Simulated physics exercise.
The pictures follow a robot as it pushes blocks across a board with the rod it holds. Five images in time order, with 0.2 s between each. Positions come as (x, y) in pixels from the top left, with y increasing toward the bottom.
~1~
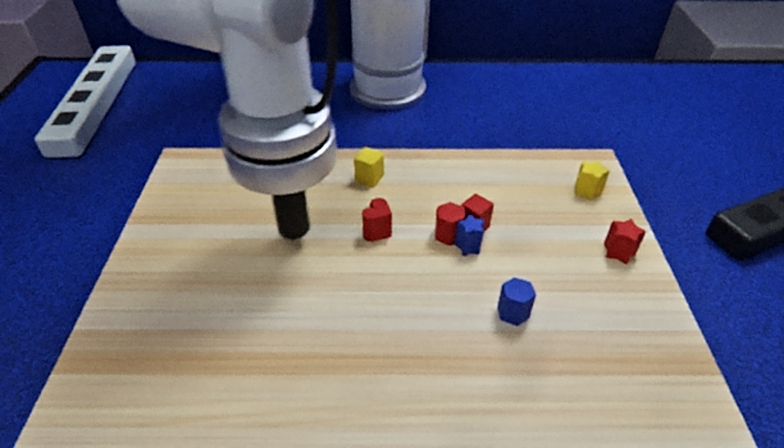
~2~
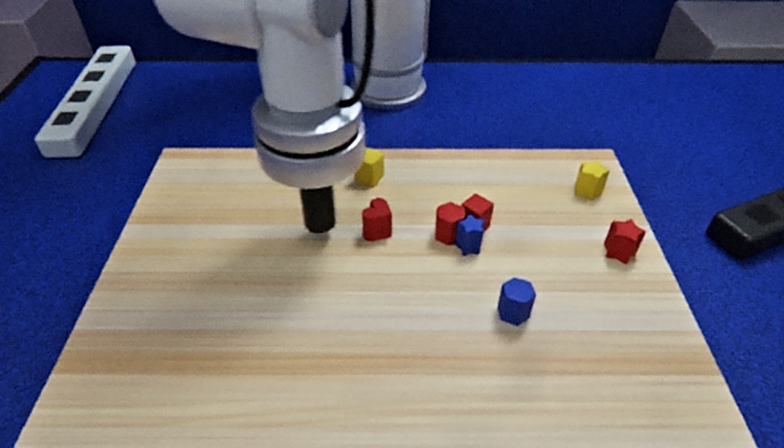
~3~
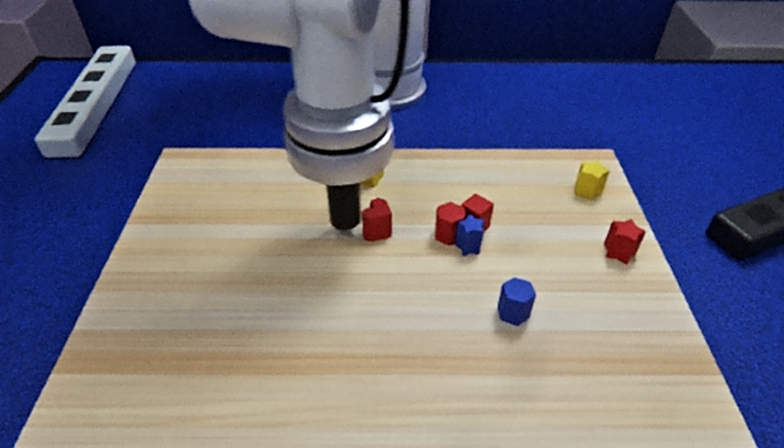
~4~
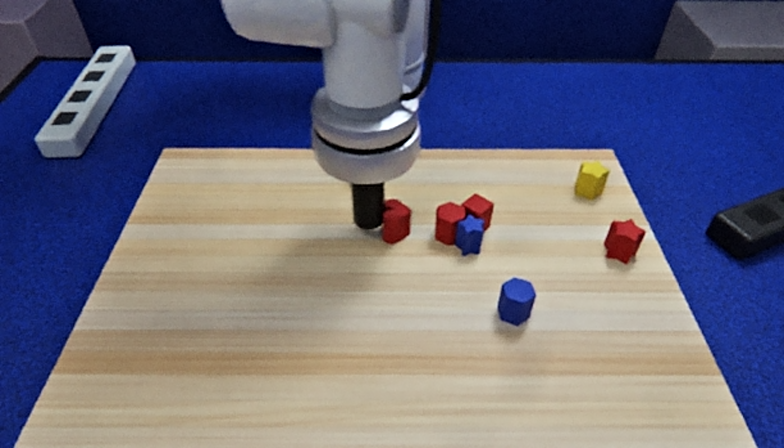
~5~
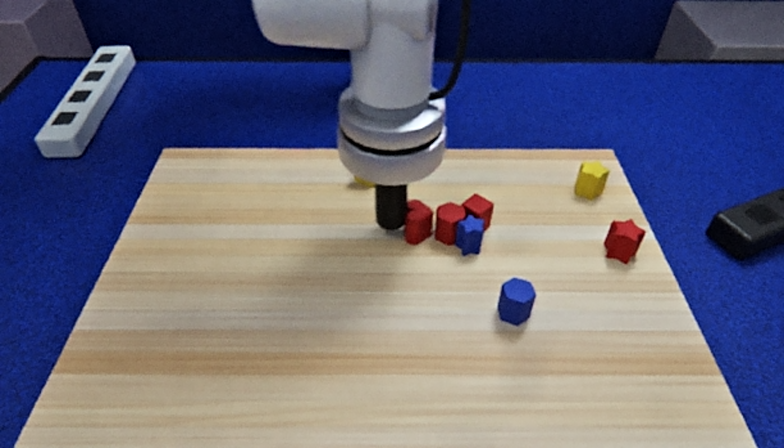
A robot arm with a black rod moves right across a wooden board scattered with small red, blue and yellow blocks. The rod reaches the red heart block and pushes it rightward, closing the gap to the cluster of red and blue blocks, while the other blocks stay where they are.
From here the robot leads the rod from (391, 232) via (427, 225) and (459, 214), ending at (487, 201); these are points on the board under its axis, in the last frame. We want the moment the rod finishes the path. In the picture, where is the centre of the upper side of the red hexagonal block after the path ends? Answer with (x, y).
My prediction: (502, 215).
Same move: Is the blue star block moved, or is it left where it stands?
At the end of the path, it will have moved.
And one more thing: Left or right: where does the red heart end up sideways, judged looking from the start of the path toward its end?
Right-hand side.
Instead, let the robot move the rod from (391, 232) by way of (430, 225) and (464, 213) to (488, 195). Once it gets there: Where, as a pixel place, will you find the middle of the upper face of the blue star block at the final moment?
Final place: (491, 231).
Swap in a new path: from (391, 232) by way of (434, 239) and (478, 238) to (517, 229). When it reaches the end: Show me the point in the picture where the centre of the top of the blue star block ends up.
The point I'd pick in the picture is (521, 240).
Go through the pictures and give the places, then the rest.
The first frame shows rod tip (294, 228); block tops, red heart (377, 208); red hexagonal block (451, 211); blue star block (472, 223); red square (478, 203).
The second frame shows rod (321, 223); blocks unchanged.
The third frame shows rod (345, 220); blocks unchanged.
The fourth frame shows rod (369, 219); red heart (395, 209).
The fifth frame shows rod (391, 220); red heart (418, 210); red hexagonal block (451, 211); blue star block (472, 223); red square (478, 203).
On the path given first. One third of the way, rod (428, 213); red heart (455, 204); red hexagonal block (483, 212), turned 40° clockwise; blue star block (488, 230), turned 45° clockwise; red square (501, 198).
Two thirds of the way, rod (460, 202); red heart (488, 198), turned 30° clockwise; red hexagonal block (501, 215), turned 75° clockwise; blue star block (491, 231), turned 65° clockwise; red square (516, 197), turned 35° anticlockwise.
At the end, rod (489, 190); red heart (500, 196), turned 60° clockwise; red hexagonal block (502, 215), turned 85° clockwise; blue star block (491, 231), turned 65° clockwise; red square (526, 199), turned 35° anticlockwise.
